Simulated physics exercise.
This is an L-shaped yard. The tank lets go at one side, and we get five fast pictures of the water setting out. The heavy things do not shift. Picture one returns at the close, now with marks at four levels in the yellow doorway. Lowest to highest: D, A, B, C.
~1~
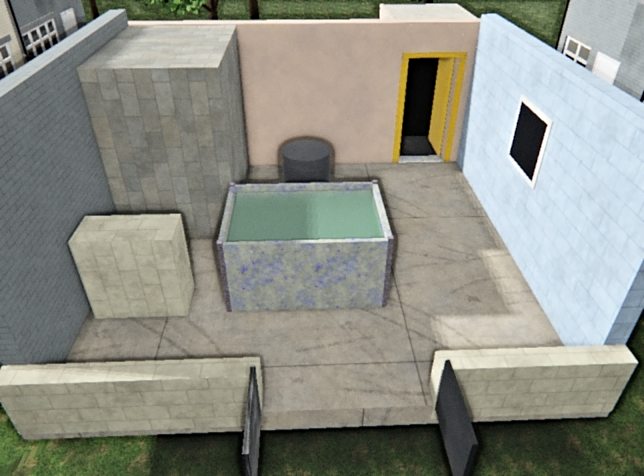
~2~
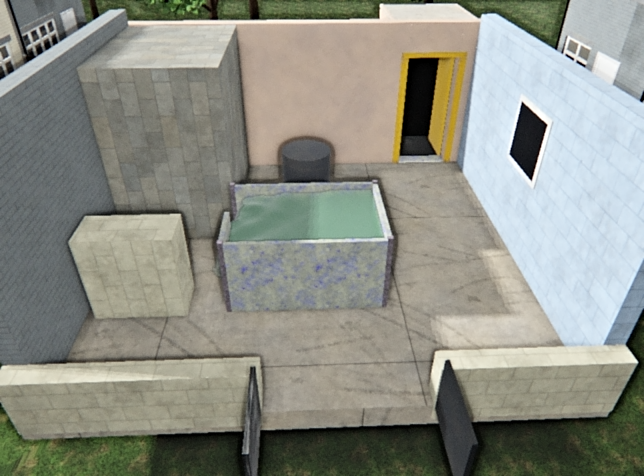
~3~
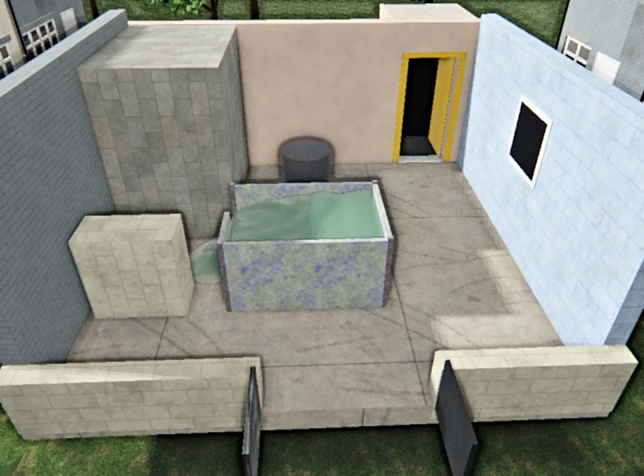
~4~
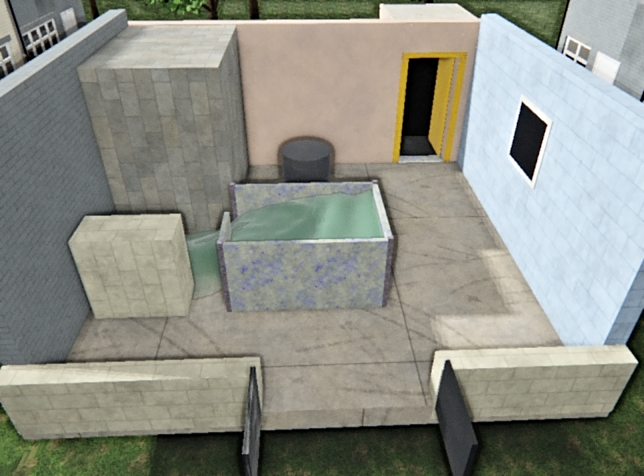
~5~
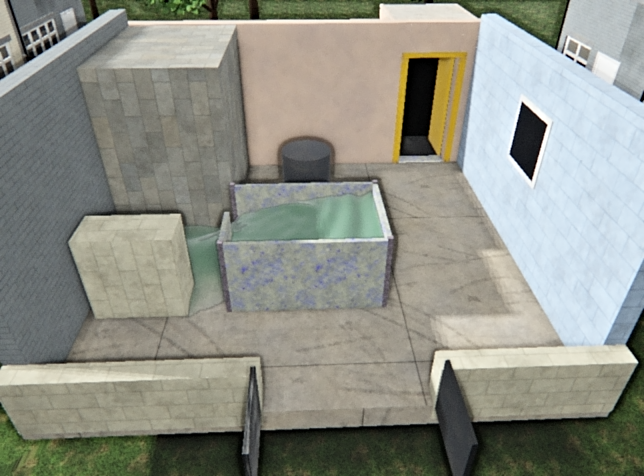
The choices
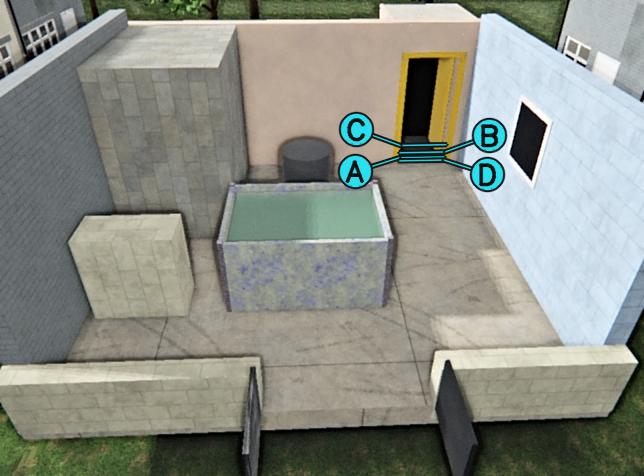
Green water drops in the patterned tank and spreads across the paving on the left.
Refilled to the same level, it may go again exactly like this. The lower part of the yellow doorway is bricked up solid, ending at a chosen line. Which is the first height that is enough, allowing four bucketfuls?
D will do.
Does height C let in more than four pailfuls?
No, not at all.
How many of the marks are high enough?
All of the four.
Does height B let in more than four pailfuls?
No, not at all.
On the marked copy, A at (421, 157); B at (422, 152); C at (423, 145); D at (421, 160); from the bottom up D, A, B, C.
Choosing A, nothing gets over.
Choosing B, nothing gets over.
Choosing C, nothing gets over.
Choosing D, a splash gets over, under a bucket.
